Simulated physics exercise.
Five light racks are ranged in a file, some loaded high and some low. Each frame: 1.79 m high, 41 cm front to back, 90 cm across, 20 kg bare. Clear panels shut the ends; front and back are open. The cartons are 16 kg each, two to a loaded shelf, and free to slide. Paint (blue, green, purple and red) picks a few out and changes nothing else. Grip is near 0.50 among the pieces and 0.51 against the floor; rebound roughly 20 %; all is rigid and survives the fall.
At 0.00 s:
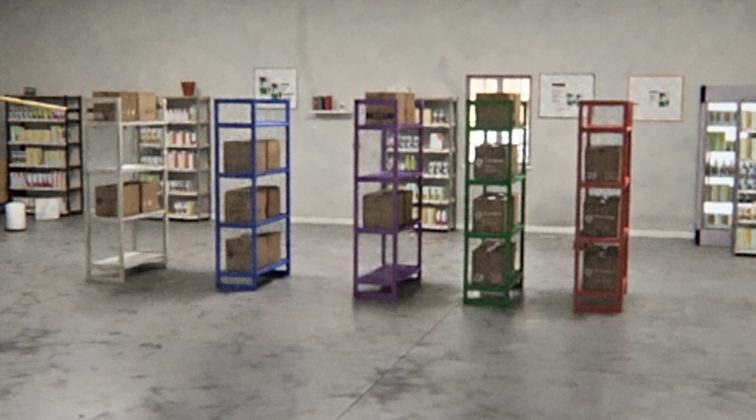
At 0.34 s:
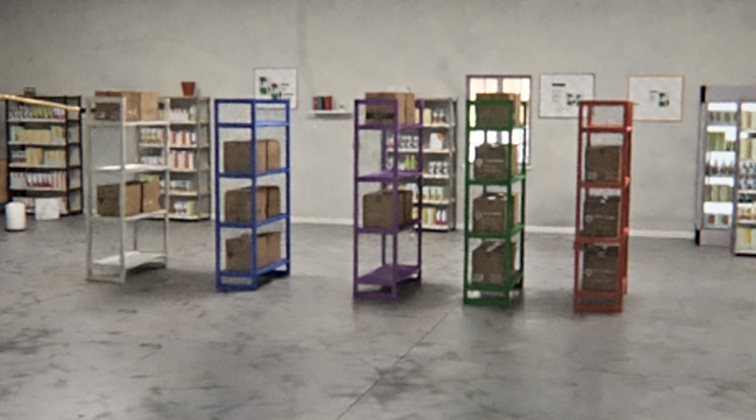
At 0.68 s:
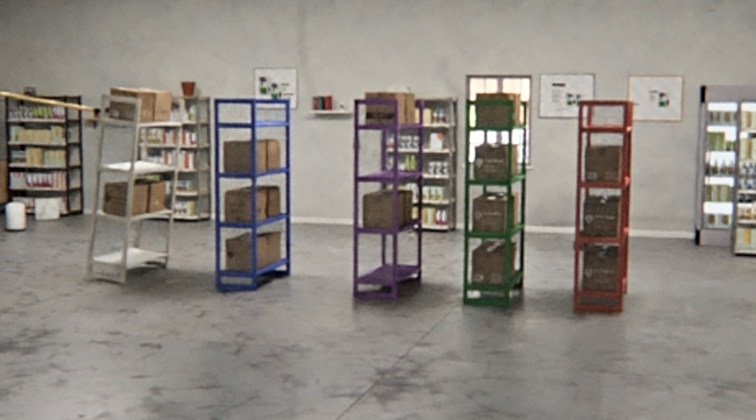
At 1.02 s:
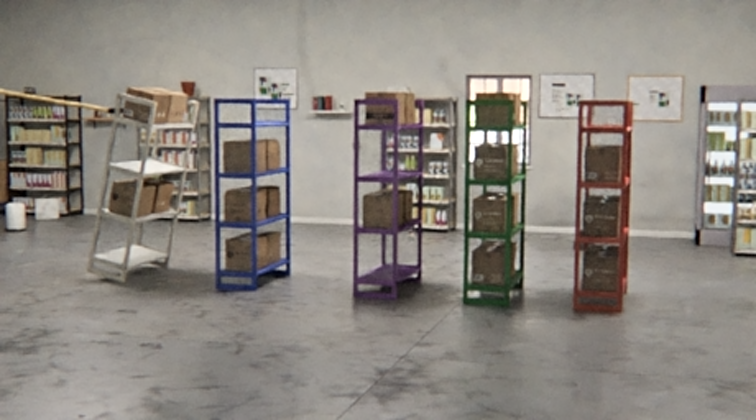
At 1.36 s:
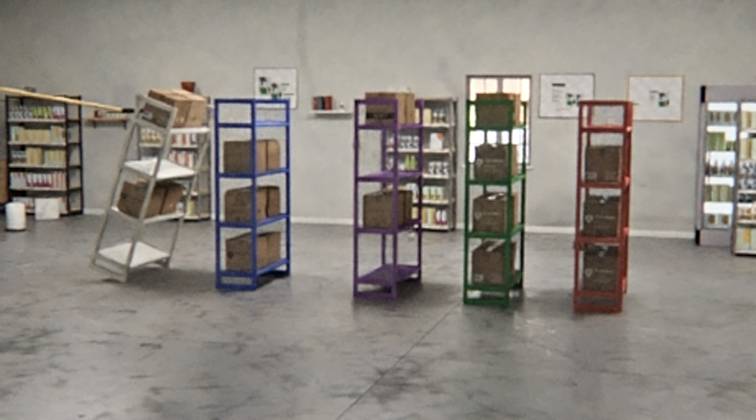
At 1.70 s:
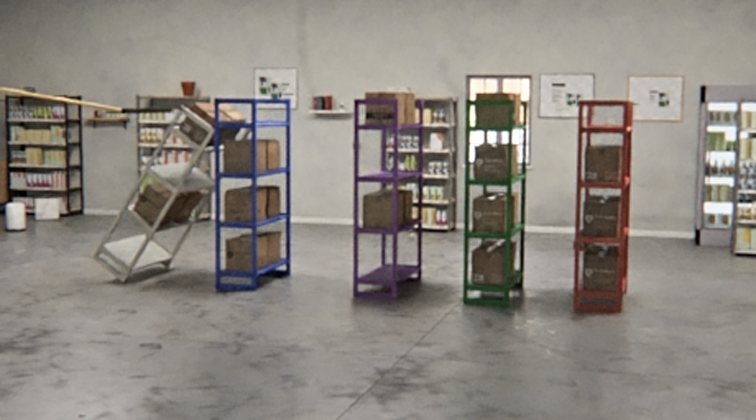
The clip opens on five box-loaded racks standing in a row, white, blue, purple, green and red from left to right, as a pole reaches in from the left. The white rack tilts rightward, gradually and then steeply, its boxes tilting with it, until it leans close against the blue rack, while the other four stay upright.
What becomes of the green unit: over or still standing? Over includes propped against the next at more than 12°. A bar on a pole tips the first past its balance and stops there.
That unit keeps its feet.
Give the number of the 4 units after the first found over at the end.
2 of them.
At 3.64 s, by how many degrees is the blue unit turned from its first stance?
Some 50°.
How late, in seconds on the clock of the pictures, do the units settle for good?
Near 6.5 s.
After 2.10 s, 4 cartons spilt or dropped; none of the 4 other units over, 1 disturbed; green unit unmoved; blue unit 12° from how it stood.
After 2.64 s, 6 cartons spilt or dropped; 1 of the 4 other units over; green unit unmoved; blue unit 34° from how it stood.
After 3.64 s, 10 cartons spilt or dropped; 2 of the 4 other units over; green unit unmoved; blue unit 50° from how it stood.
In the end (6.5 s), 12 cartons spilt or dropped; 2 of the 4 other units over; green unit 4° from how it stood; blue unit 52° from how it stood; purple unit 22° from how it stood. Two left standing. From the last view, middles, green unit near (504, 197), blue unit near (331, 213).
